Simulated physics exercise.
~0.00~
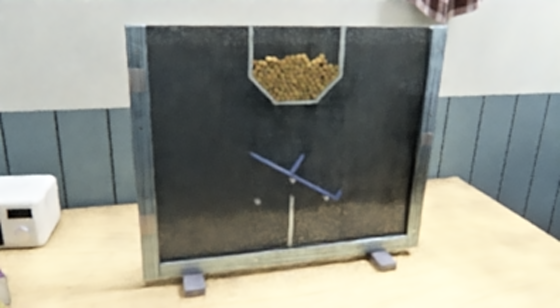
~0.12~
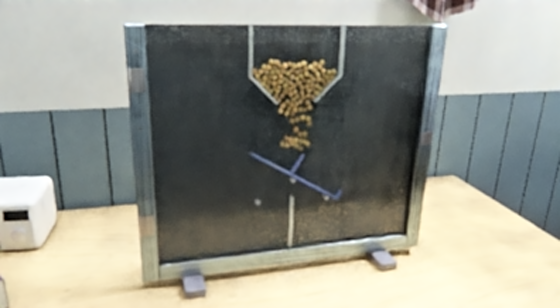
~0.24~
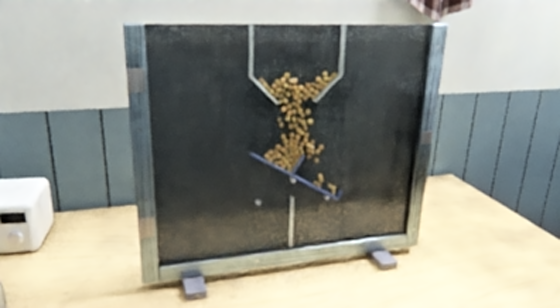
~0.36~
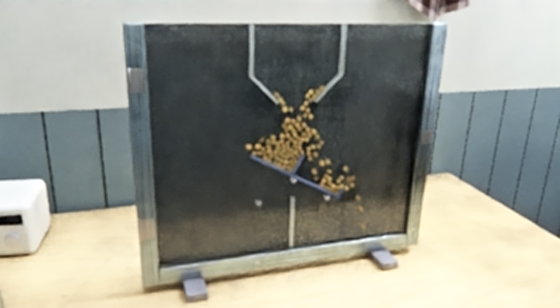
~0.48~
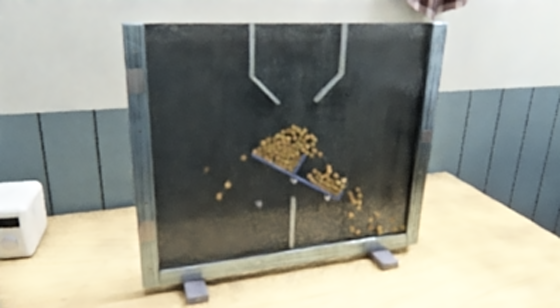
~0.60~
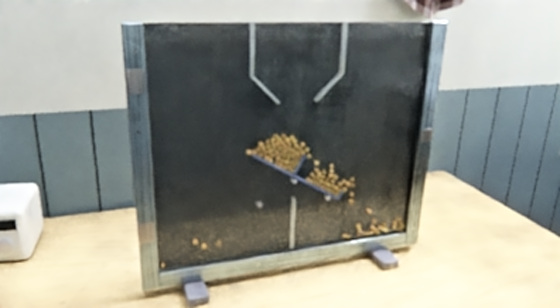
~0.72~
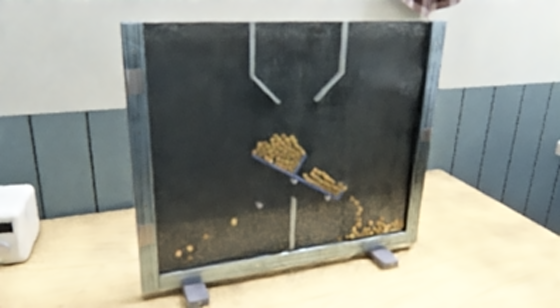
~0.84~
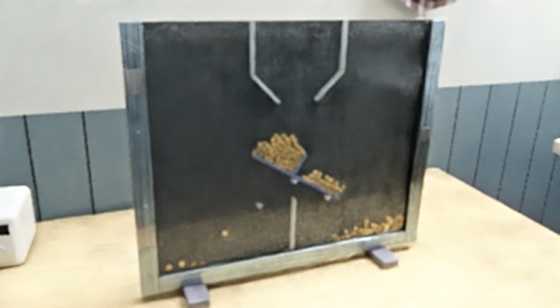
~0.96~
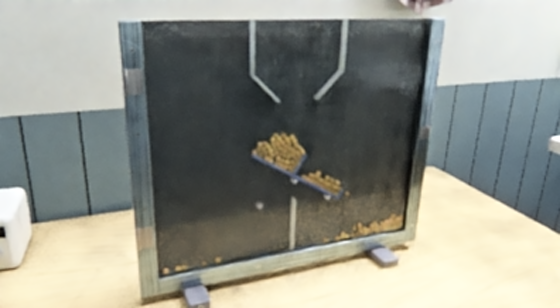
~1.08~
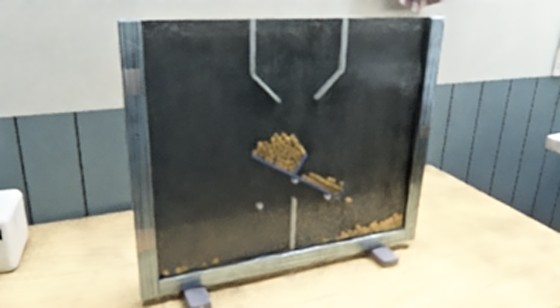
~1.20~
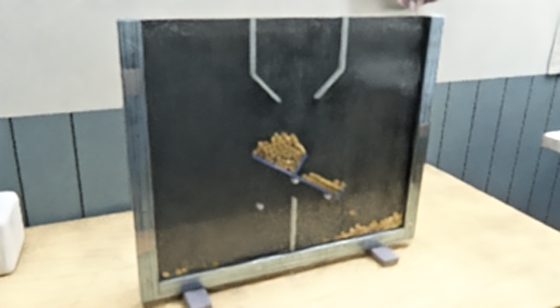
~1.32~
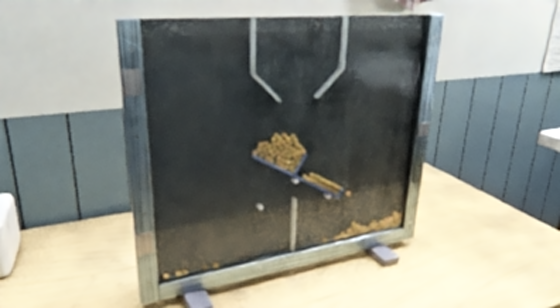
A tall, dark, metal-edged case stands on a pale wooden table before a white and blue-grey panelled wall, seen from the front by a slowly drifting camera. Tan chickpeas fill a hopper at the top, above a blue tray tilted down to the right and a short divider, with a white device at the left. The chickpeas pour out and heap on the tray, which keeps its tilt. Many slide off the lower right end, while a few drop to the left. The hopper empties, and most rest on the tray, with some in the right bin and very few in the left.
